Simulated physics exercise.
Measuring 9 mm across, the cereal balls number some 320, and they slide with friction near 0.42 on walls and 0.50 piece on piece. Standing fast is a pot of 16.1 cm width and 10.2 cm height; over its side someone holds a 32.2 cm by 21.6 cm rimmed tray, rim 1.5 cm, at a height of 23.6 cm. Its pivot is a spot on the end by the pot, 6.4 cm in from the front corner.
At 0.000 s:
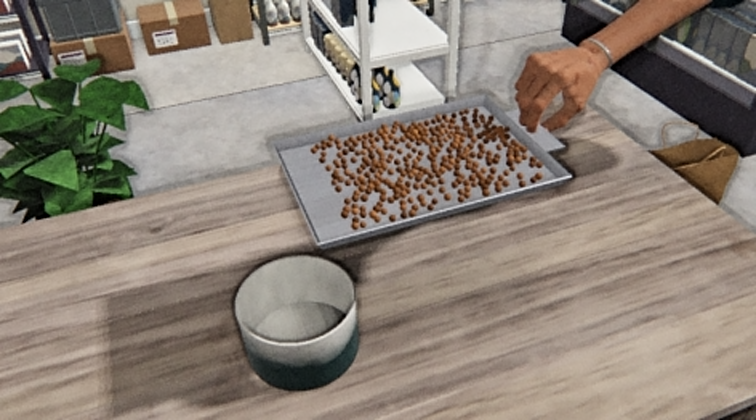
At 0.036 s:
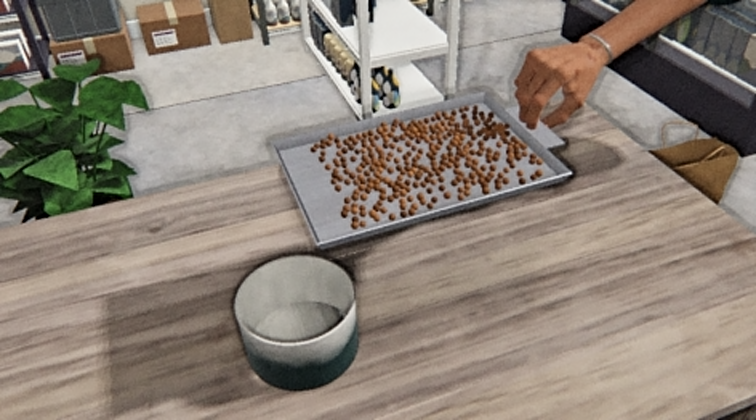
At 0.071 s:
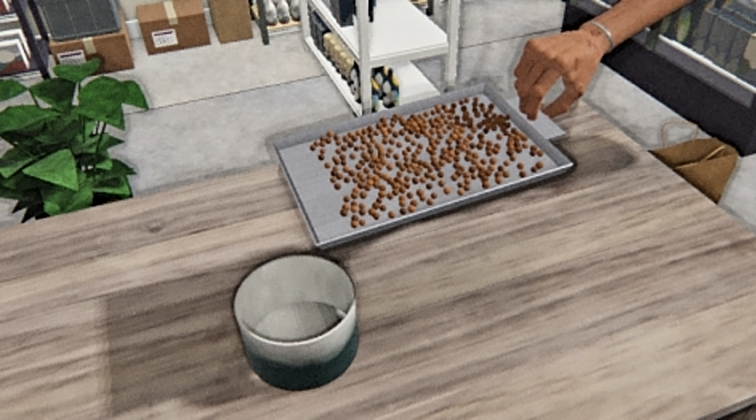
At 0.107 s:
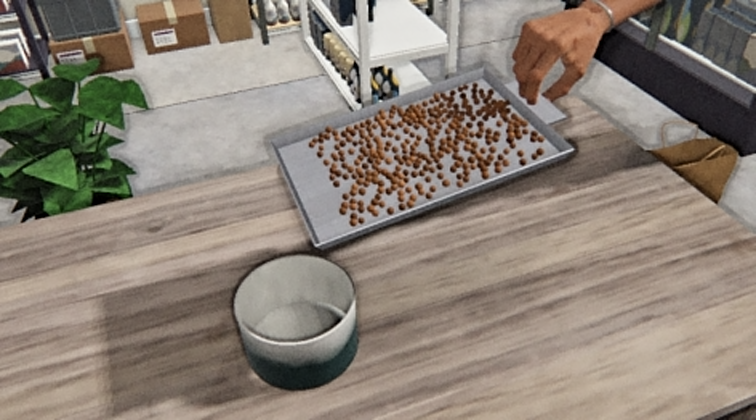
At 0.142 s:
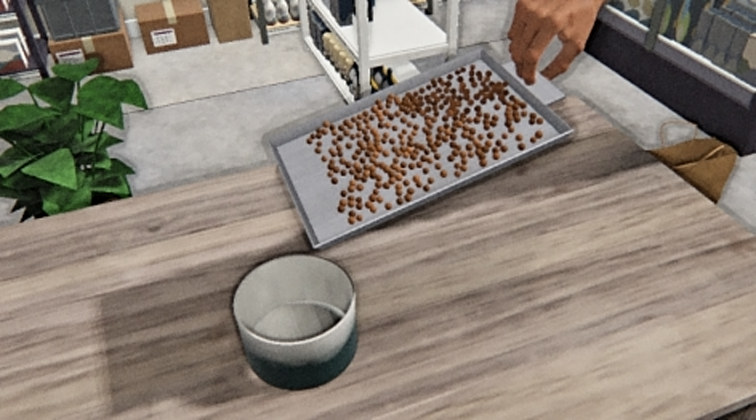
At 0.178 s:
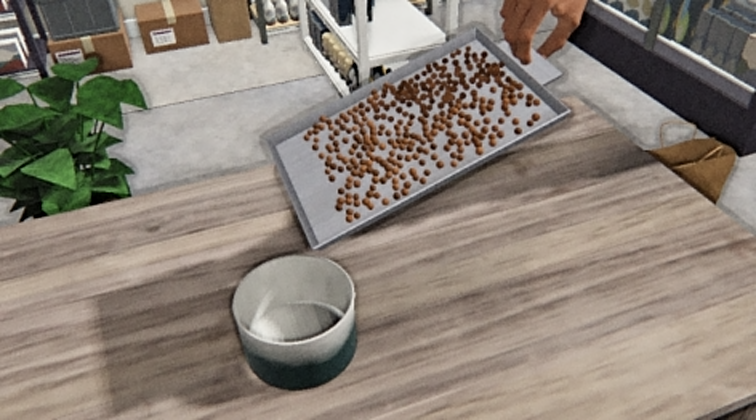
On a wooden table, a hand raises the right end of a tray of brown balls.
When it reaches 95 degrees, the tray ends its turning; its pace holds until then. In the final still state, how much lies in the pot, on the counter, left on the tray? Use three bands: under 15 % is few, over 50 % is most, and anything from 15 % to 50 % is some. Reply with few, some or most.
Pot: Some, counter: Most, tray: Few.
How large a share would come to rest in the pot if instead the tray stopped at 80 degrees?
That would give about 45 per cent.
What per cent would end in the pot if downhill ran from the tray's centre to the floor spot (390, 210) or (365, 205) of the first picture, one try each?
First try: About 20 percent; second try: About 40 percent.
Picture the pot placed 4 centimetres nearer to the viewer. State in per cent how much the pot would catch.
45 per cent.
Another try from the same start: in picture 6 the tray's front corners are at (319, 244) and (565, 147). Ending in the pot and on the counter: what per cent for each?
In the pot: 50 per cent; on the counter: 50 per cent.
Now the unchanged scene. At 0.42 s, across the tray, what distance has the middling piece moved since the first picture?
About 5 cm.
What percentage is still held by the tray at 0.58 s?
Load share: Around 65%.
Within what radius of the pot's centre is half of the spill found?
That comes to near 22 cm.
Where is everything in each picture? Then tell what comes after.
The first frame shows tray tilt 0 degrees, front corners at (321, 239) and (564, 174); middle of the pieces at (429, 157); pot at (296, 297).
The second frame shows tray tilt 1 degrees, front corners at (321, 239) and (564, 171); middle of the pieces at (429, 155).
The third frame shows tray tilt 3 degrees, front corners at (320, 239) and (565, 163), lowest corner left front; middle of the pieces at (429, 150).
The fourth frame shows tray tilt 8 degrees, front corners at (319, 240) and (566, 148), lowest corner left front; middle of the pieces at (428, 141).
The fifth frame shows tray tilt 13 degrees, front corners at (318, 241) and (565, 129), lowest corner left front; middle of the pieces at (425, 130).
The sixth frame shows tray tilt 19 degrees, front corners at (316, 242) and (562, 110), lowest corner left front; middle of the pieces at (421, 119); pot at (294, 296). Its pace works out near 160 degrees a second.
After 0.42 s, tilt 58 degrees; the tray holds 100 %, the pot 0 %.
Then, at 0.58 s, tilt 84 degrees; the tray holds 65 %, the pot 0 %.
After 0.86 s, tilt 95 degrees; the tray holds 0 %, the pot 40 %.
In the end, at 1.6 s, pot 45 %, counter 55 %, tray 0 %.
